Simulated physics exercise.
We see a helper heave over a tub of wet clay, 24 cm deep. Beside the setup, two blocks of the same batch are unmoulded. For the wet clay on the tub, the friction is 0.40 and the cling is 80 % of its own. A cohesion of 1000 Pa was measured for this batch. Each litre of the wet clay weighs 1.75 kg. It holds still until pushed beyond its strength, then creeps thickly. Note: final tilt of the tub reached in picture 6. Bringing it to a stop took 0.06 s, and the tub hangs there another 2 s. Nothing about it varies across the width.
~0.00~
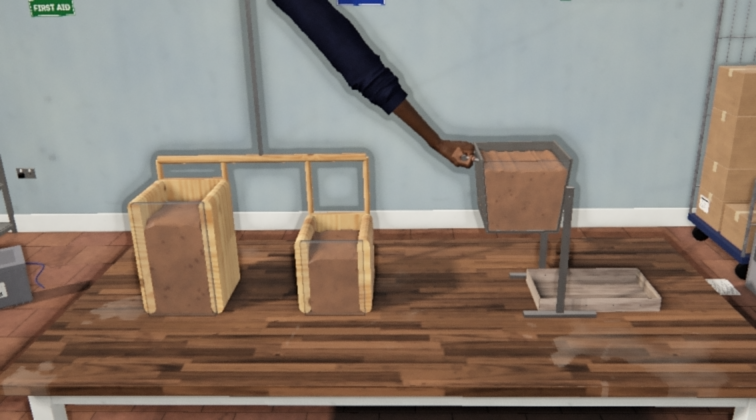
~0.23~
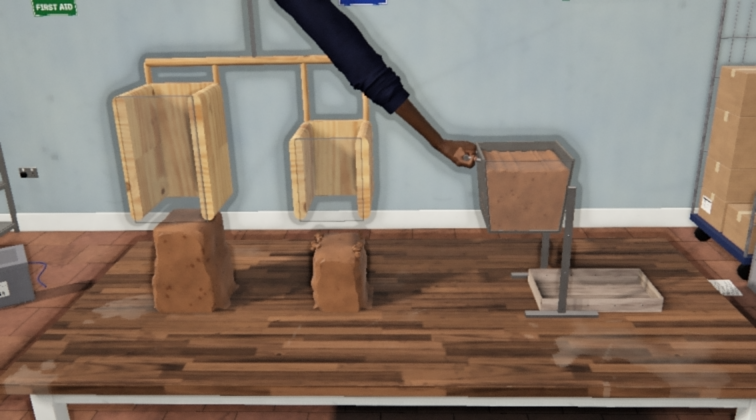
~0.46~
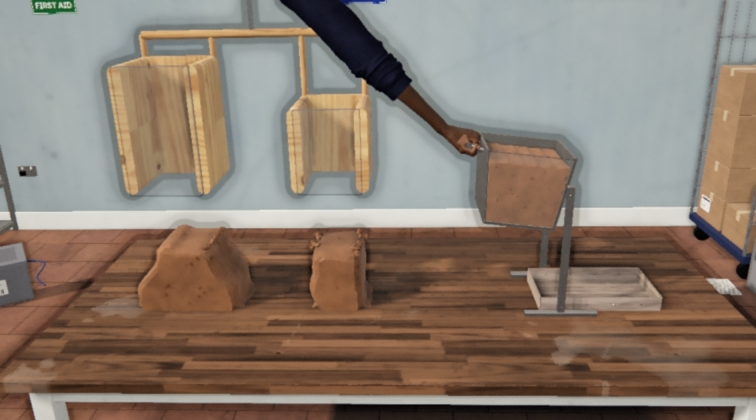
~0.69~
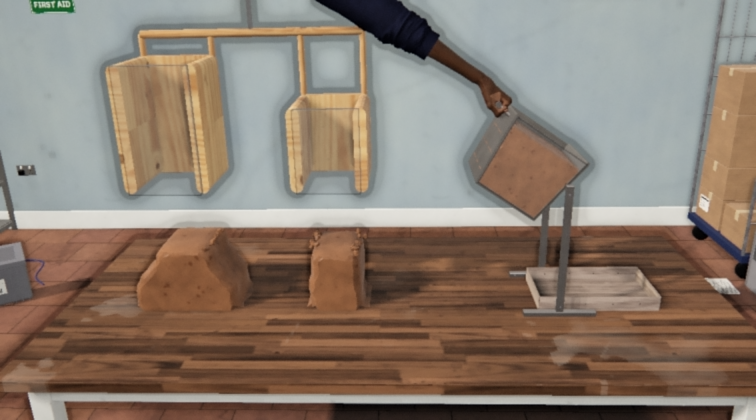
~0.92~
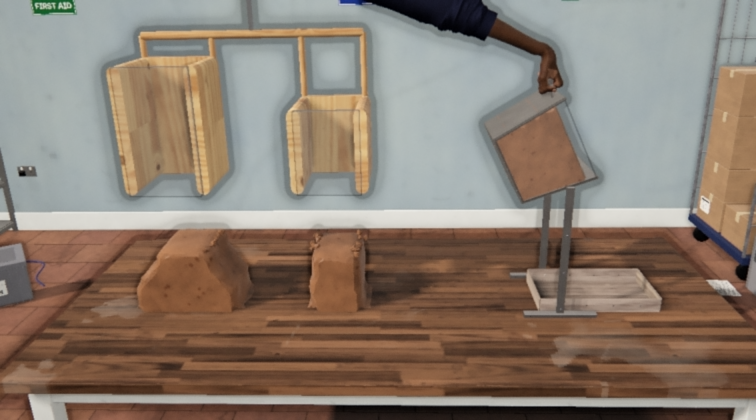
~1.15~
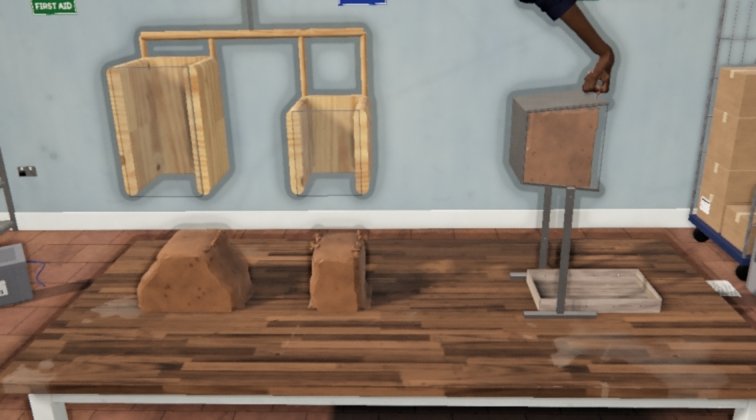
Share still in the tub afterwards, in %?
63 %.
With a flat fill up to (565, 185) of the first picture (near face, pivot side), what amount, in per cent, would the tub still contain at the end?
Around 100 per cent.
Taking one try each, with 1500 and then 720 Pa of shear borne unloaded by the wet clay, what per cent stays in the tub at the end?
Roughly 100 % followed by roughly 45 %.
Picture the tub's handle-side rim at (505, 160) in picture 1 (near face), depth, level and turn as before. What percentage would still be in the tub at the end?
Then about 100 %.
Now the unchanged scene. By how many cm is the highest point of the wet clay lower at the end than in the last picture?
The top ends up some 9 cm below its level in the last picture.
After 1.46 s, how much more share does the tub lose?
Roughly 25 per cent of the load.
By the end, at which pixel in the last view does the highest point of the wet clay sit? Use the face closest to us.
Around (587, 139).
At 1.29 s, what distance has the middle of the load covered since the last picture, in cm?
The shift is near 3 cm.
By 1.29 s, the tub is at 90 degrees and holds 100 %.
By 1.46 s, the tub is at 90 degrees and holds 86 %.
By 1.63 s, the tub is at 90 degrees and holds 72 %.
By 1.80 s, the tub is at 90 degrees and holds 63 %.
By 3.15 s, at the end, the tub is at 90 degrees and holds 63 %.
